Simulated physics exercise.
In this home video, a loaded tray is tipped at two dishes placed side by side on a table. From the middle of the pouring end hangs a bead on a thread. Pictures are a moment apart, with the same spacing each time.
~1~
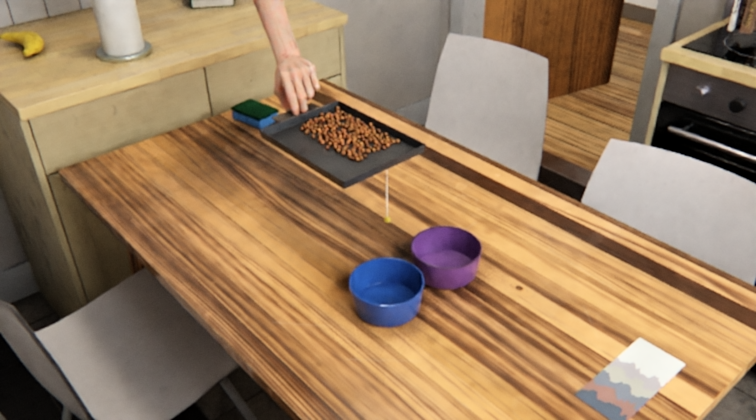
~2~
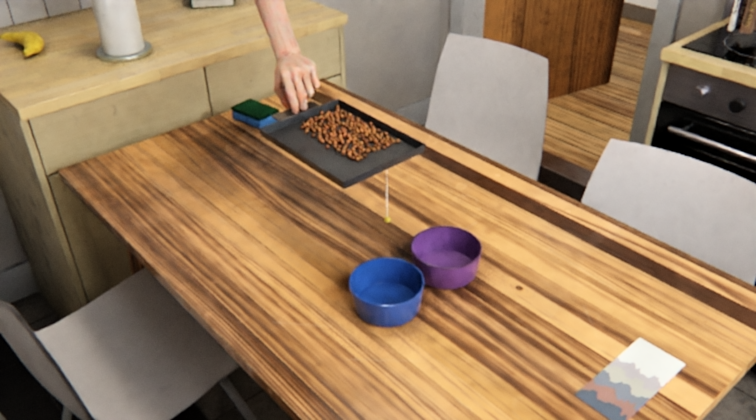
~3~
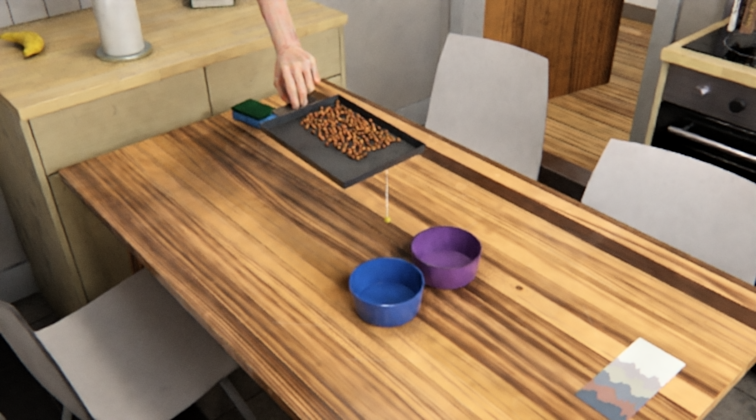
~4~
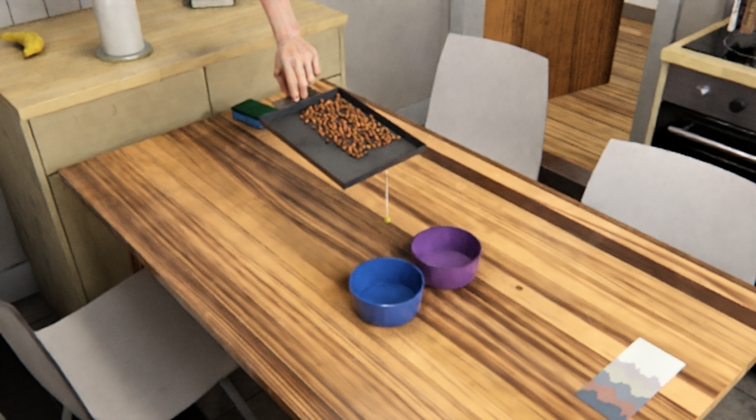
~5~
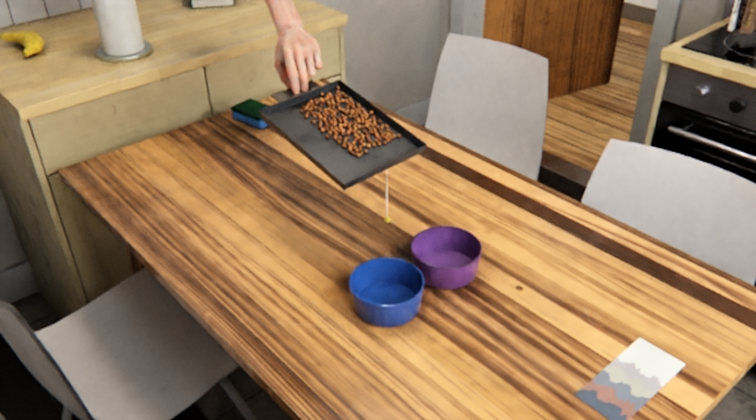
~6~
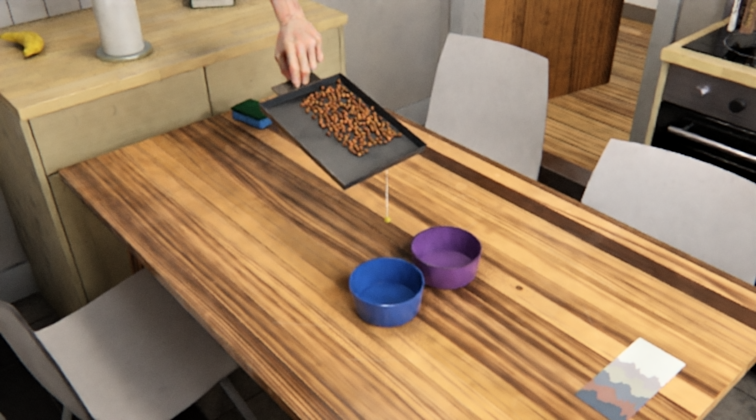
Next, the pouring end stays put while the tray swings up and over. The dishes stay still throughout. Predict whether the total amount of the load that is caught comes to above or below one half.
Honestly, the catch comes out below half of the load.
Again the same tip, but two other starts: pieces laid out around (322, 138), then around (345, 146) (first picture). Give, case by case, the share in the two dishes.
In order, 20 per cent then 30 per cent.
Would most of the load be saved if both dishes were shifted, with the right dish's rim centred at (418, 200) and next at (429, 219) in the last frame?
The pair would catch the lesser share the first time and the greater share the second time.
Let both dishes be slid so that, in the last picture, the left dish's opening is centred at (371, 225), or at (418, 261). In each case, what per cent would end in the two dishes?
In order, 0 % and 20 %.
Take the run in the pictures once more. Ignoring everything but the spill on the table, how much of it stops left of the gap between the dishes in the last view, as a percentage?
Close to 90 per cent.
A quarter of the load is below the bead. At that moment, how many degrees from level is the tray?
That happens at around 105°.
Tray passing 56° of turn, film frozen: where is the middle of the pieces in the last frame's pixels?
The middle of the load sits near (387, 157).
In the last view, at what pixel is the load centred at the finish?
About pixel (398, 269).
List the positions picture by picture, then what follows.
Corners of the pouring end at (344, 180) and (423, 144), level; middle of the load at (345, 134), cereal balls; left dish at (412, 309); right dish at (471, 272); bead on its thread at (387, 219), in the first picture.
Corners of the pouring end at (344, 181) and (423, 144), level; middle of the load at (345, 133), in the second picture.
Corners of the pouring end at (344, 181) and (424, 144), tipped barely, level across its low end; middle of the load at (345, 131), in the third picture.
Corners of the pouring end at (344, 182) and (424, 144), tipped a little, level across its low end; middle of the load at (345, 126), in the fourth picture.
Corners of the pouring end at (345, 182) and (425, 144), tipped a little, level across its low end; middle of the load at (346, 122), in the fifth picture.
Corners of the pouring end at (345, 183) and (425, 144), tipped a little, level across its low end; middle of the load at (346, 119); left dish at (412, 309); right dish at (471, 272), in the sixth picture.
Soon, tray tipped steeply; nearly all on the tray; a stray few in the right dish; a stray few in the air.
A while on, tray tipped right over; nearly all on the tray; a stray few in the left dish; a stray few in the right dish; a stray few outside both; a stray few in the air.
Towards the end, tray tipped past a quarter turn; a small part in the left dish; about a quarter in the right dish; most outside both.
Finally, tray tipped past a quarter turn; a small part in the left dish; about a quarter in the right dish; most outside both.
